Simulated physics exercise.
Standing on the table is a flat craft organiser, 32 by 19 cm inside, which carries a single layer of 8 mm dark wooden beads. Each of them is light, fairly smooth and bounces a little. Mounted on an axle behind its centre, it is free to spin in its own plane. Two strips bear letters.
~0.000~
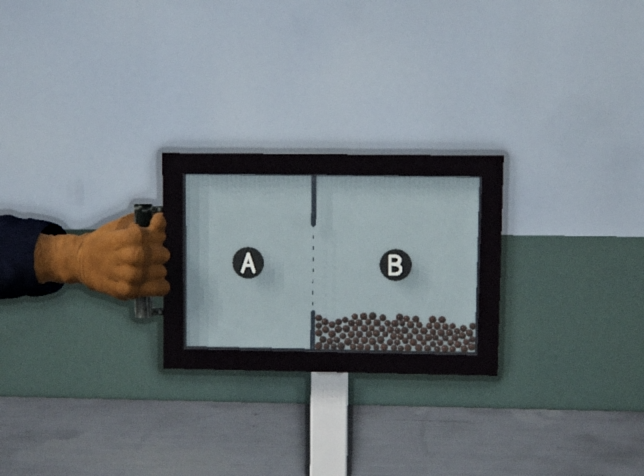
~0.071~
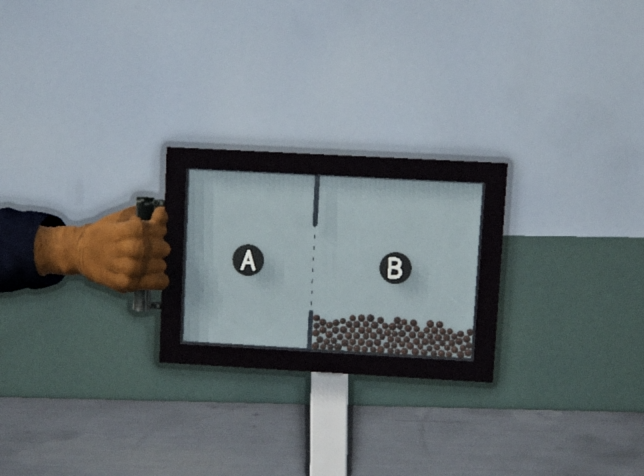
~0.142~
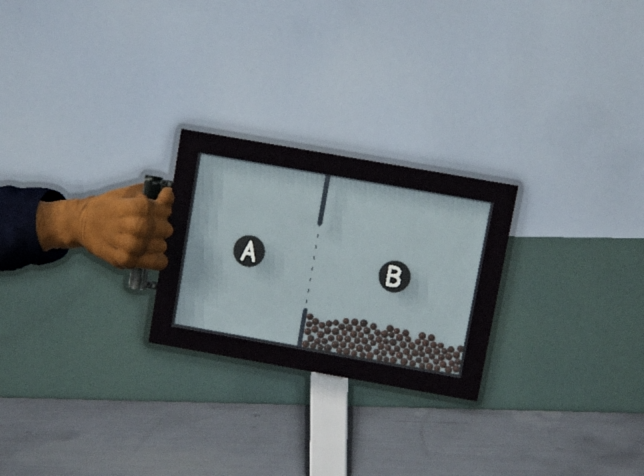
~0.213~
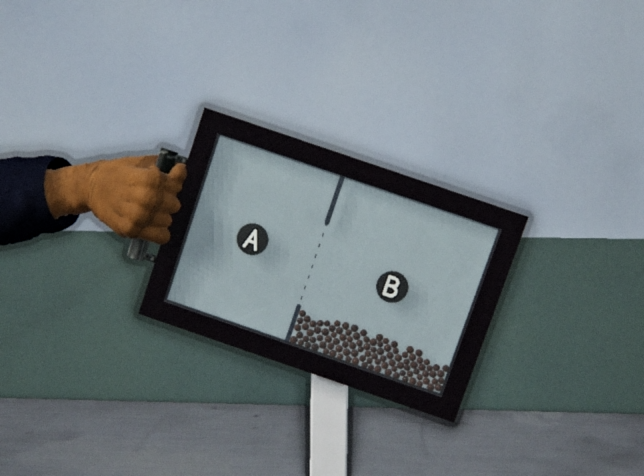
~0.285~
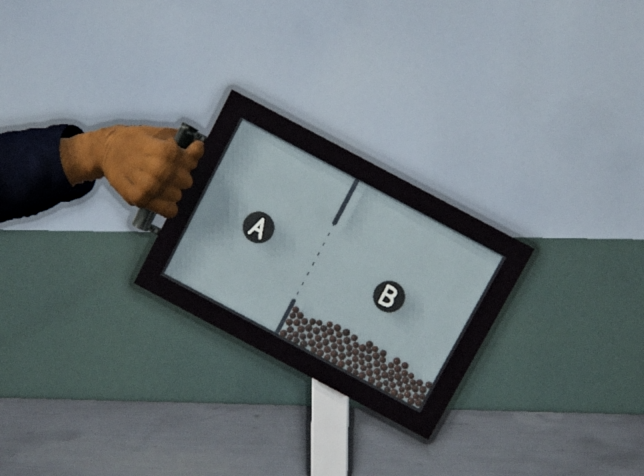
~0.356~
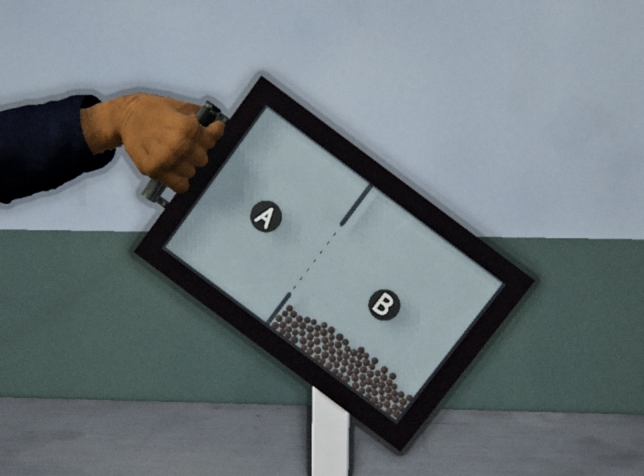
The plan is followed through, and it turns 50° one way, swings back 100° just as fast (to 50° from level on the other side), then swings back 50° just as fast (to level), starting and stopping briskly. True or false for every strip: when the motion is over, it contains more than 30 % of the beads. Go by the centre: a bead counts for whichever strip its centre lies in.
A - false, B - true.
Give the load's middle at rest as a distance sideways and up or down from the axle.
Offset approx. 2 cm right, 8 cm below.
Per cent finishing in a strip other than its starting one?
My reckoning puts it near 20 percent.
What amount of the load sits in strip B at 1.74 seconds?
It works out at roughly 85 %.
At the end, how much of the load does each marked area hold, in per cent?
Reading: Strip A = 20; strip B = 80.
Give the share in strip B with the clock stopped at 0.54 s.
About 100 percent.
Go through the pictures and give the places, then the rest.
Level; about 100 beads; load centre (394, 334); top bead (373, 316); A (248, 263), B (396, 265), in the first frame.
Turned 2° clockwise; load centre (391, 337); top bead (371, 318), in the second frame.
Turned 9° clockwise; load centre (382, 344); top bead (310, 317); wall ends (305, 311), (320, 224), in the third frame.
Turned 18° clockwise; load centre (369, 352); top bead (303, 314), in the fourth frame.
Turned 27° clockwise; load centre (356, 357); top bead (296, 310), in the fifth frame.
Turned 36° clockwise; load centre (344, 361); top bead (290, 308); A (266, 216), B (384, 305), in the sixth frame.
After 0.54 s, it stands 50° clockwise; the beads' middle is in line with and 11 cm below the centre; B 100 %.
After 1.74 s, it stands 25° anticlockwise; the beads' middle is 5 cm right of and 6 cm below the centre; A 15 %, B 85 %.
After 2.01 s, it stands level; the beads' middle is 2 cm right of and 8 cm below the centre; A 20 %, B 80 %.
Settled by 2.5 s, it stands level; A 20 %, B 80 %.
